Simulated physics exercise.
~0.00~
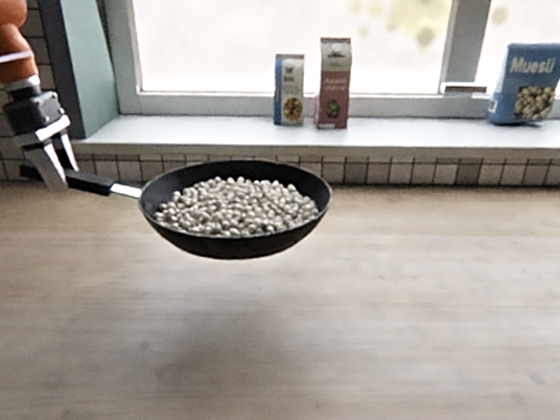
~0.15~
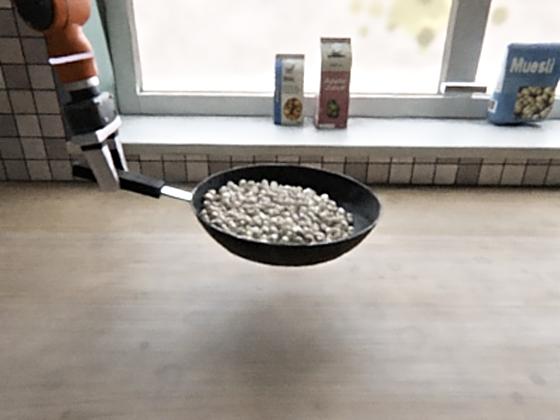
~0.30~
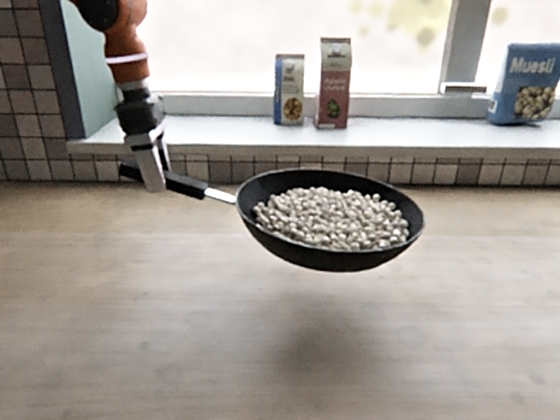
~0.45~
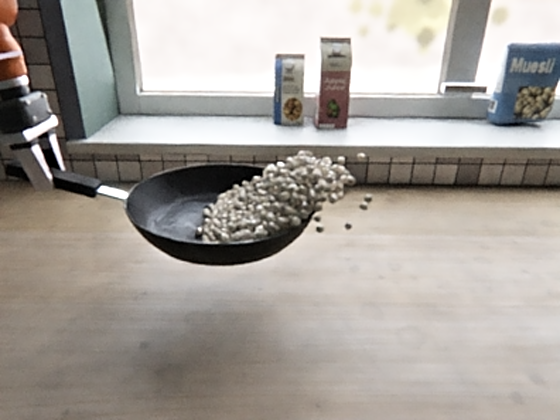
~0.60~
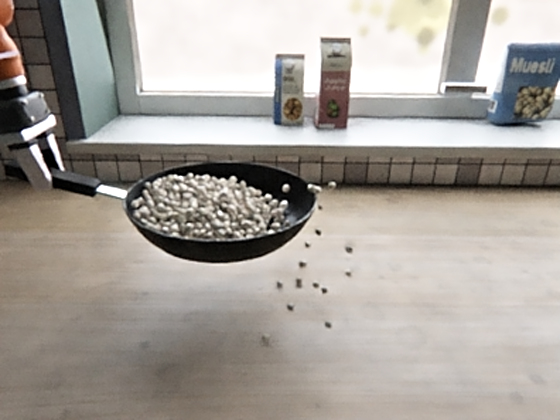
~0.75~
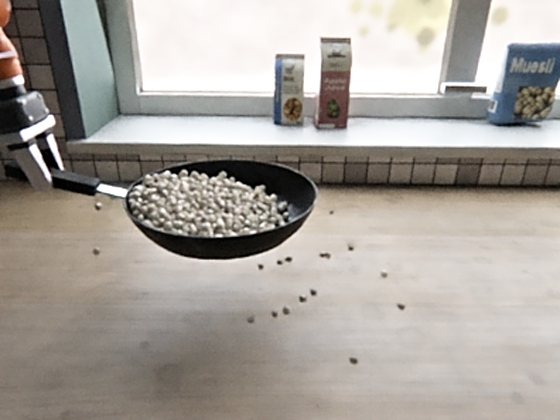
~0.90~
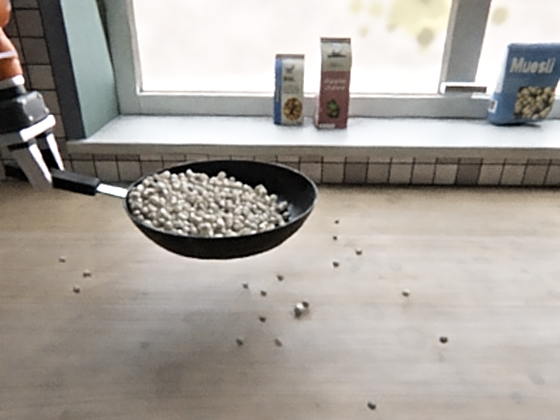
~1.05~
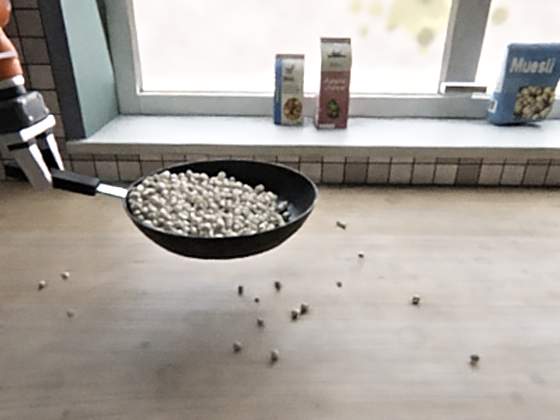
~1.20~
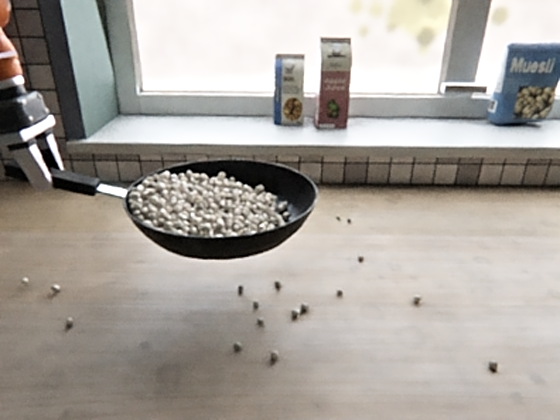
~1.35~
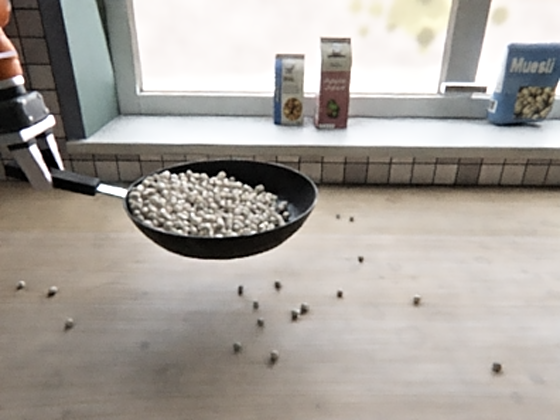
A robot arm carried a black frying pan full of small pale beads to the right, then pulled it back left, making the beads surge over the far rim. Most stayed in the pan, while a few scattered across the wooden counter and came to rest.
